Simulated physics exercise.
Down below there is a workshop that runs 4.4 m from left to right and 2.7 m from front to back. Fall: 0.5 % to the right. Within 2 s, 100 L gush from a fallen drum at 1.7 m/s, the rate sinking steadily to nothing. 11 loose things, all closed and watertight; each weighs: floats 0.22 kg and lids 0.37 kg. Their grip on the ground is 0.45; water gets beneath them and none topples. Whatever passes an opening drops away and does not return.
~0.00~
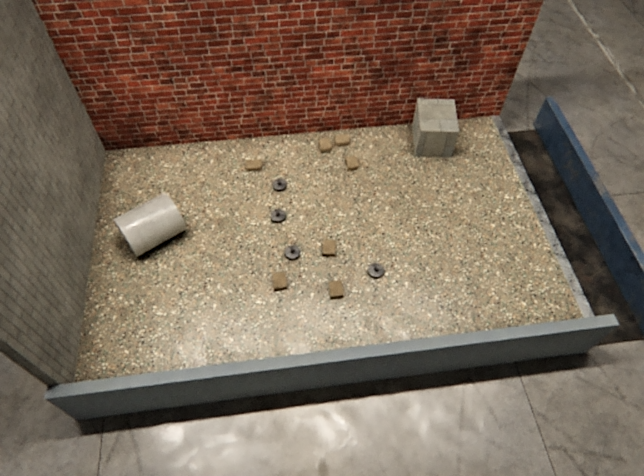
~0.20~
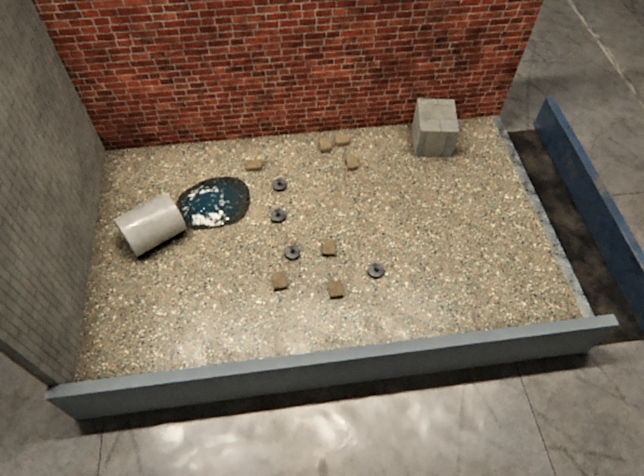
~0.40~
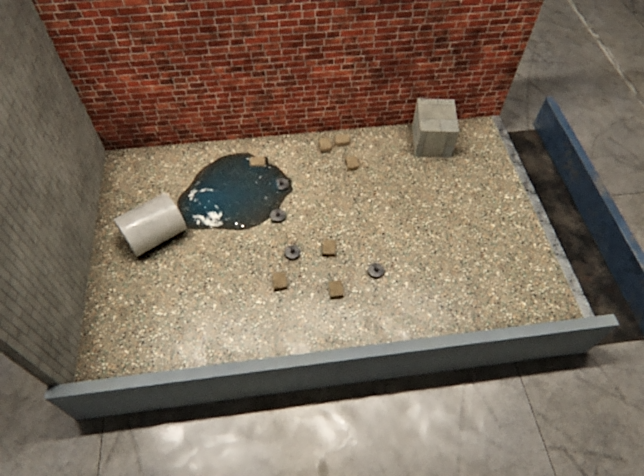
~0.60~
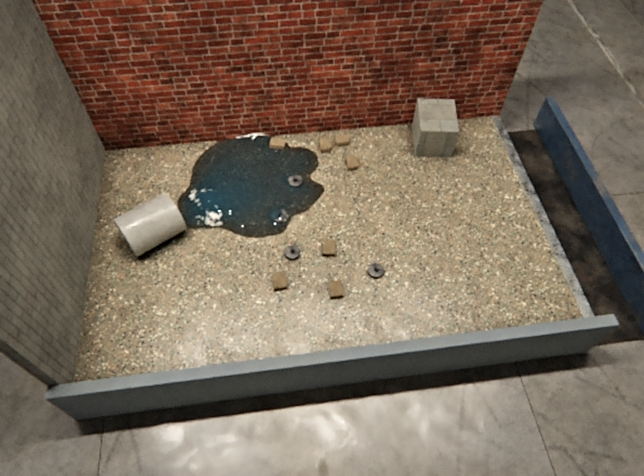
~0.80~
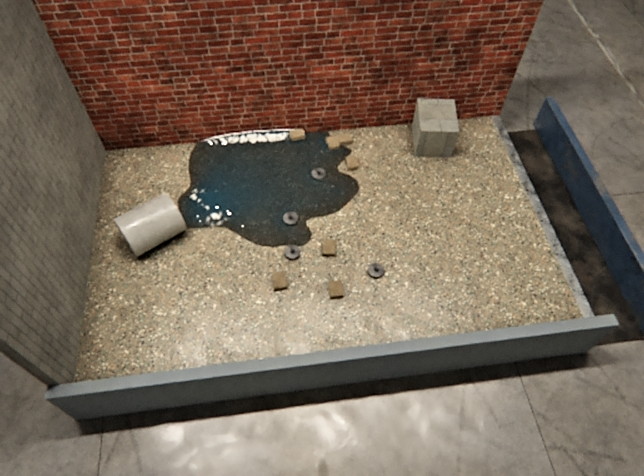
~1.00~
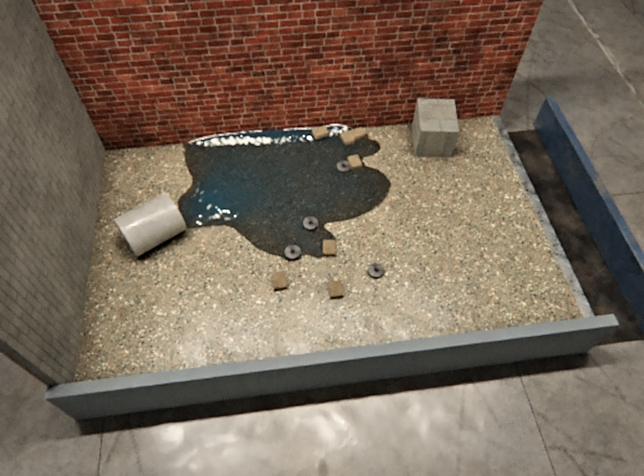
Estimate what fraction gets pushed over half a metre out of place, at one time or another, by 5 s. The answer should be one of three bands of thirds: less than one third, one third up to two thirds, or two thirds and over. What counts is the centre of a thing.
It falls in the band one third up to two thirds.
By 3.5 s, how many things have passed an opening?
0.
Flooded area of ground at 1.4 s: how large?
Roughly 3.5 m2.
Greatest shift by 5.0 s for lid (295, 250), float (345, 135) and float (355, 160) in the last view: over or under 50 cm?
First does not reach it, second exceeds it, third exceeds it.
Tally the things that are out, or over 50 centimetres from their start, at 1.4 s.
The answer is 6.
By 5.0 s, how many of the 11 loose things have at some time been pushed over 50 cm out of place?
My count is 7.
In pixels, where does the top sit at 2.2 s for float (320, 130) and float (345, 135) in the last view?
Somewhere around (386, 124) and (399, 122).
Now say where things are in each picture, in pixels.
The first frame shows a float at (254, 164) rests on the ground; a lid at (280, 184) rests on the ground; water covers 0.0 m2; 0 of 11 have shifted.
The second frame shows a float at (254, 164) rests on the ground; a lid at (280, 184) rests on the ground; water covers 0.4 m2; 0 of 11 have shifted.
The third frame shows a float at (257, 161), on the bottom, 6 cm from its start; a lid at (281, 184), on the bottom; 0.8 m2 under water; 1 of 11 have shifted.
The fourth frame shows a float at (278, 142), on the bottom, 40 cm from its start; a lid at (295, 180), on the bottom, 17 cm from its start; water covers 1.5 m2; 2 of 11 have shifted.
The fifth frame shows a float at (297, 133), afloat, 63 cm from its start; a lid at (319, 173) rests on the ground, 43 cm from its start; water covers 2.1 m2; 4 of 11 have shifted.
The sixth frame shows a float at (320, 131), afloat, 85 cm from its start; a lid at (344, 166) rests on the ground, 72 cm from its start; water covers 2.6 m2; 5 of 11 have shifted.
After 1.4 s 6 of 11 are over 50 cm from their spots; 3 afloat.
After 2.2 s 7 of 11 are over 50 cm from their spots; 5 afloat.
After 3.5 s 7 of 11 are over 50 cm from their spots; 4 afloat.
After 5.0 s 7 of 11 are over 50 cm from their spots, and 7 have been at some point; 2 afloat.
